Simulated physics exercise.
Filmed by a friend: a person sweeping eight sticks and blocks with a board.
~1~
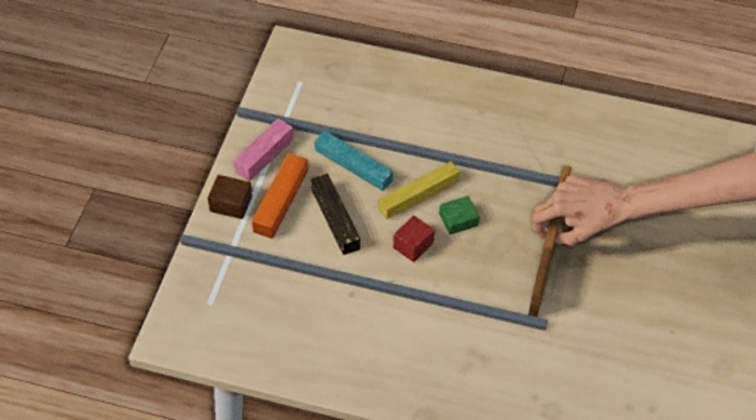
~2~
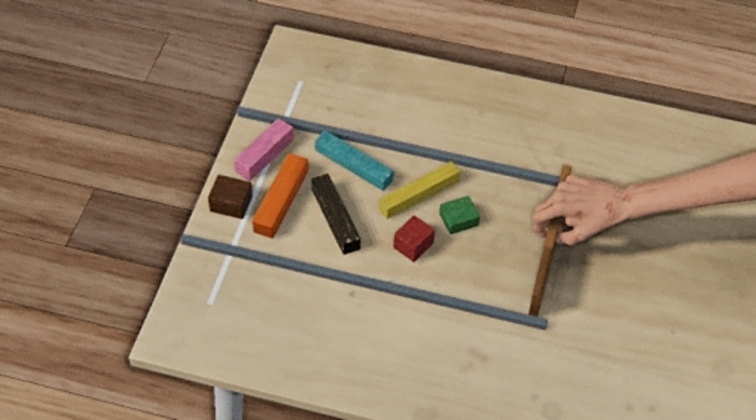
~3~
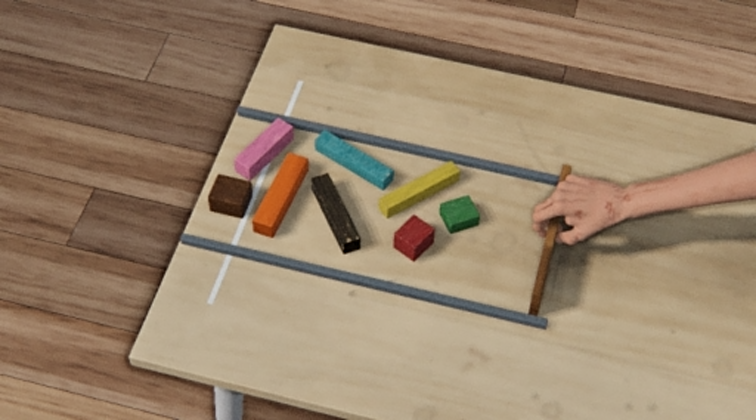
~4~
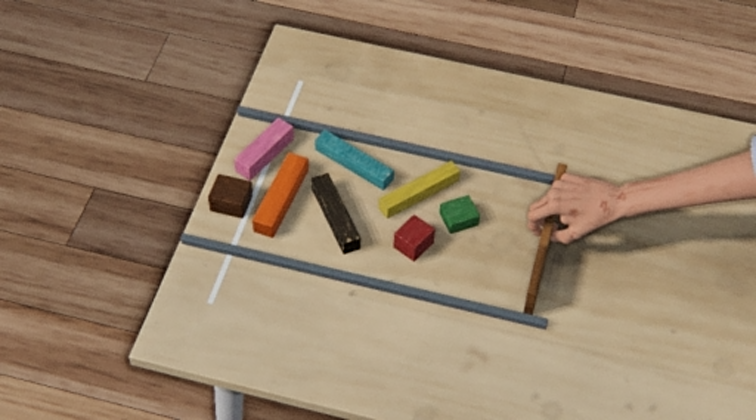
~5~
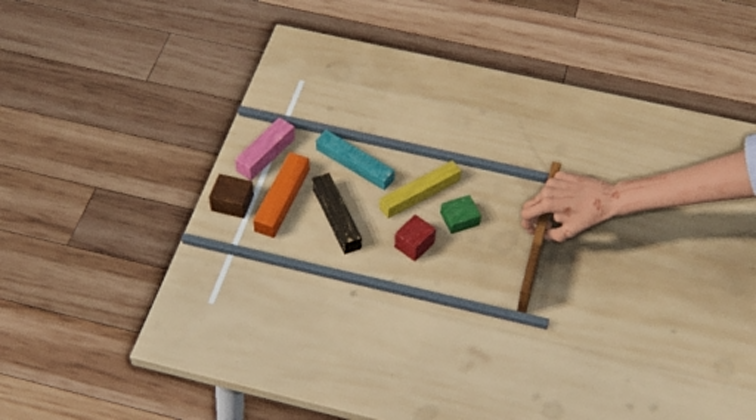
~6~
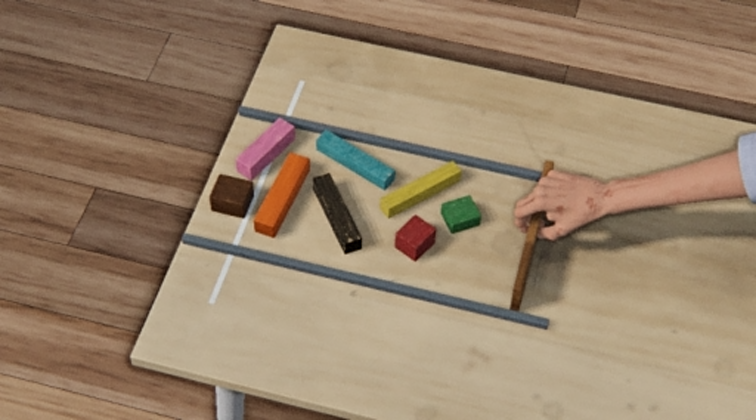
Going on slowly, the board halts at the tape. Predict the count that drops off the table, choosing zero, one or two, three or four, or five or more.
The push clears off a handful of three or four.
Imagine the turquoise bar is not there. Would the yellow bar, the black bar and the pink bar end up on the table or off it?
Outcome for the yellow bar: It stays; for the black bar: It stays; for the pink bar: It stays.
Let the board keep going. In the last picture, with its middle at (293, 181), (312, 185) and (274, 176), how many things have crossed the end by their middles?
2, 1 and 4.
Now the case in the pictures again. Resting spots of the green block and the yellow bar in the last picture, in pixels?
The one named first is at (242, 175), the next at (246, 147).
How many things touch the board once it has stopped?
It is in contact with 3.
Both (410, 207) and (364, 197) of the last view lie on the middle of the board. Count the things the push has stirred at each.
4 and 7.
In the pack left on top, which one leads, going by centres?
The one out in front is the black bar.
Soon after, none off yet; brown block at rest near (232, 196); pink bar at rest near (266, 149); orange stick at rest near (282, 195).
Then, none off yet; brown block moving near (227, 197); pink bar moved a little near (236, 143); orange stick moved a little near (259, 192).
At rest, the number that fall off is three or four; fallen, turquoise bar, orange stick, pink bar and brown block.
